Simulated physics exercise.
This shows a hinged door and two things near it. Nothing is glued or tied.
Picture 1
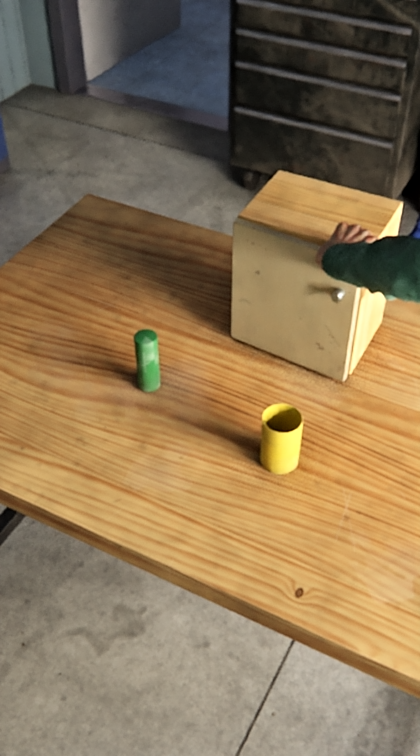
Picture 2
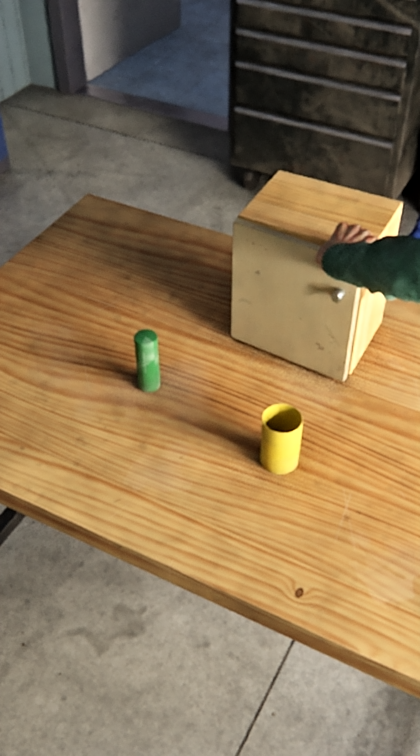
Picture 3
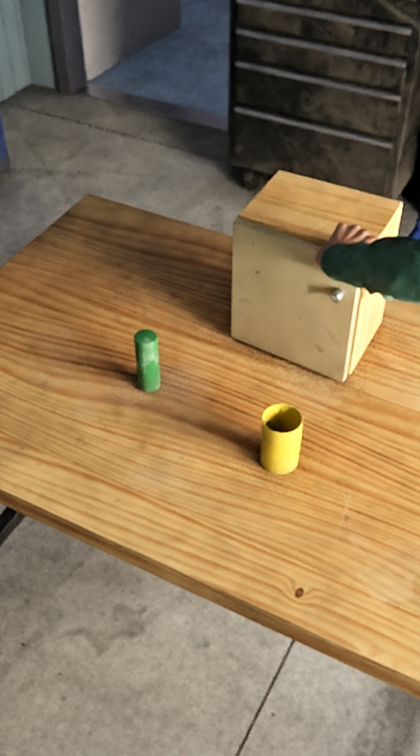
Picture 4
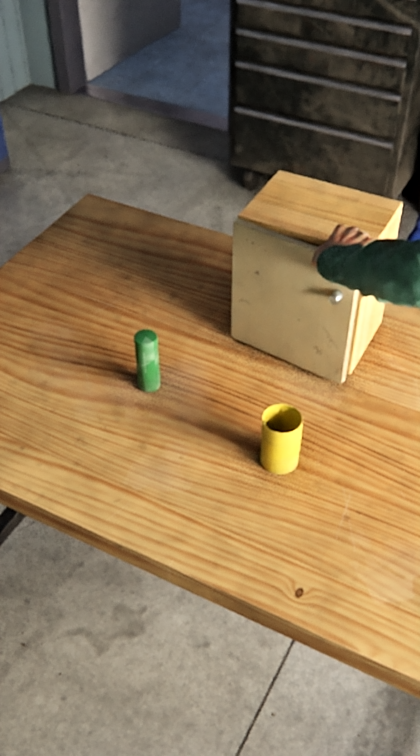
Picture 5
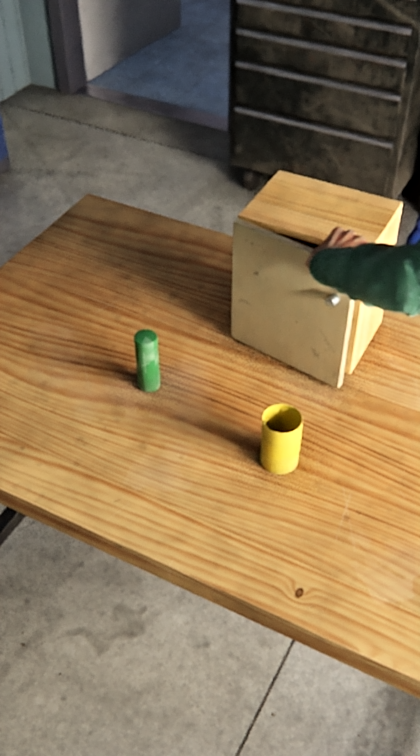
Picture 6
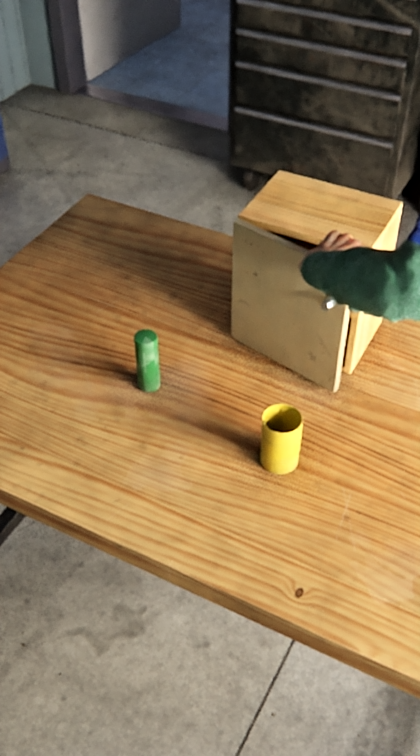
Hand resting on a small wooden cabinet's door, then pulling it slightly open, while a green candle and yellow beaker stay still.
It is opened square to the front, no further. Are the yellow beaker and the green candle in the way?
In the end the yellow beaker remains where it is; the green candle remains where it is.
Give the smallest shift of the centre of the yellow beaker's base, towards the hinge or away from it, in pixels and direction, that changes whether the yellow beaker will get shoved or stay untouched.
Roughly 20 pixels up.
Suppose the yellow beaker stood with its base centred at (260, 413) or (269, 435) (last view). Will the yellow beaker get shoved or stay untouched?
The yellow beaker is struck; gets shoved.
Then, 0.96 s past the last view, door 52° open; yellow beaker at rest near (281, 440); green candle at rest near (147, 362).
Finally, the yellow beaker escapes contact, near (281, 440); the green candle escapes contact, near (147, 362).
